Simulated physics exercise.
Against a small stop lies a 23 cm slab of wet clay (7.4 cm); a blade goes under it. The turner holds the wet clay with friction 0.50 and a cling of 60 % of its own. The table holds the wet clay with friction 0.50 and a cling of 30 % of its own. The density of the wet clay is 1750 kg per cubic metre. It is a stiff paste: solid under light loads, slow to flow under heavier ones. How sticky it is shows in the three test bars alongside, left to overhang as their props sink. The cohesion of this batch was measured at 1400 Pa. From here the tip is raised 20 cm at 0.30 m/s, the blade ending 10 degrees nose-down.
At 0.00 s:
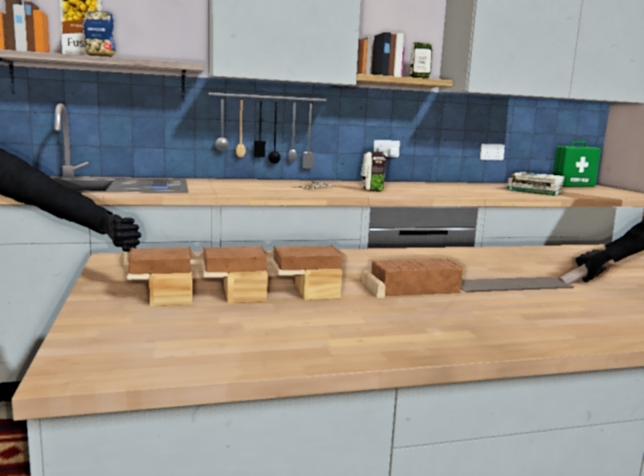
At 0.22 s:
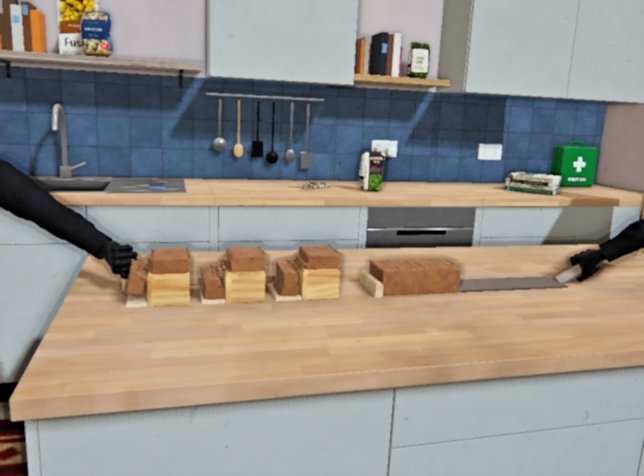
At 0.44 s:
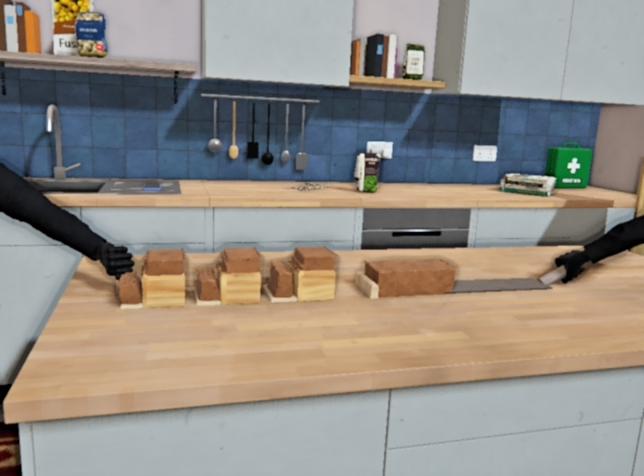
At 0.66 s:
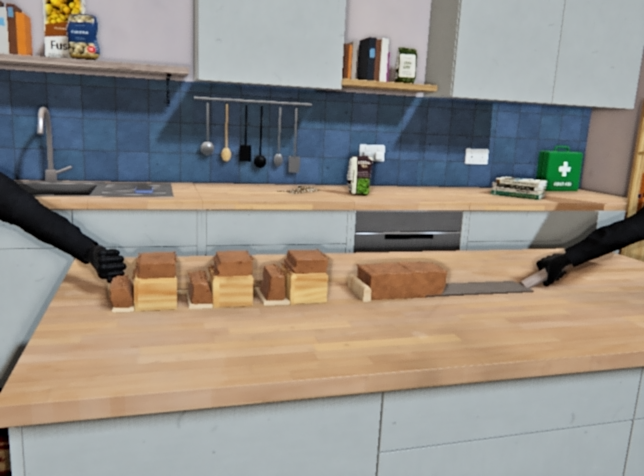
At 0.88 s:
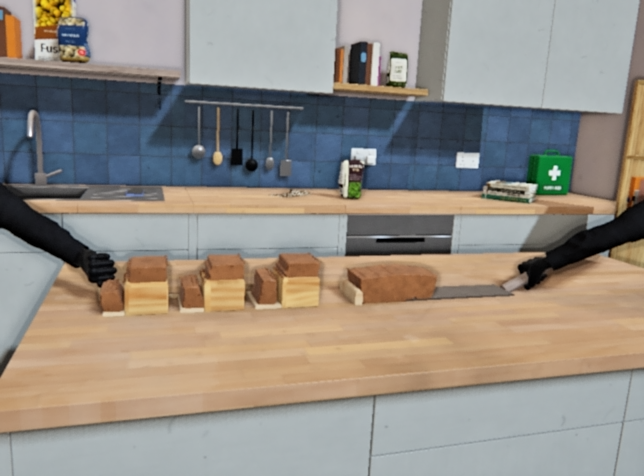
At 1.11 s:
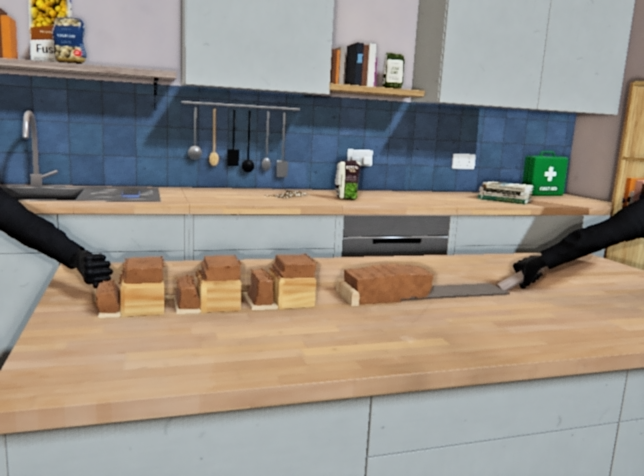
On a wooden kitchen counter, the ends of three reddish-brown bars drooped beside their wooden blocks, then a black-gloved hand on the right slid a flat blade leftward under a brown slab.
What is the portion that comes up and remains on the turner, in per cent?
It comes to some 33 %.
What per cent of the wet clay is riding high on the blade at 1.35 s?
About 10 %.
After 1.35 s, the tip is 7.6 cm up.
After 1.65 s, the tip is 17 cm up.
After 1.94 s, the tip is 20 cm up and 33 % is riding high on the blade.
After 2.23 s, the tip is 20 cm up and 33 % is riding high on the blade.
After 2.60 s, at the end, the tip is 20 cm up and 33 % is riding high on the blade.
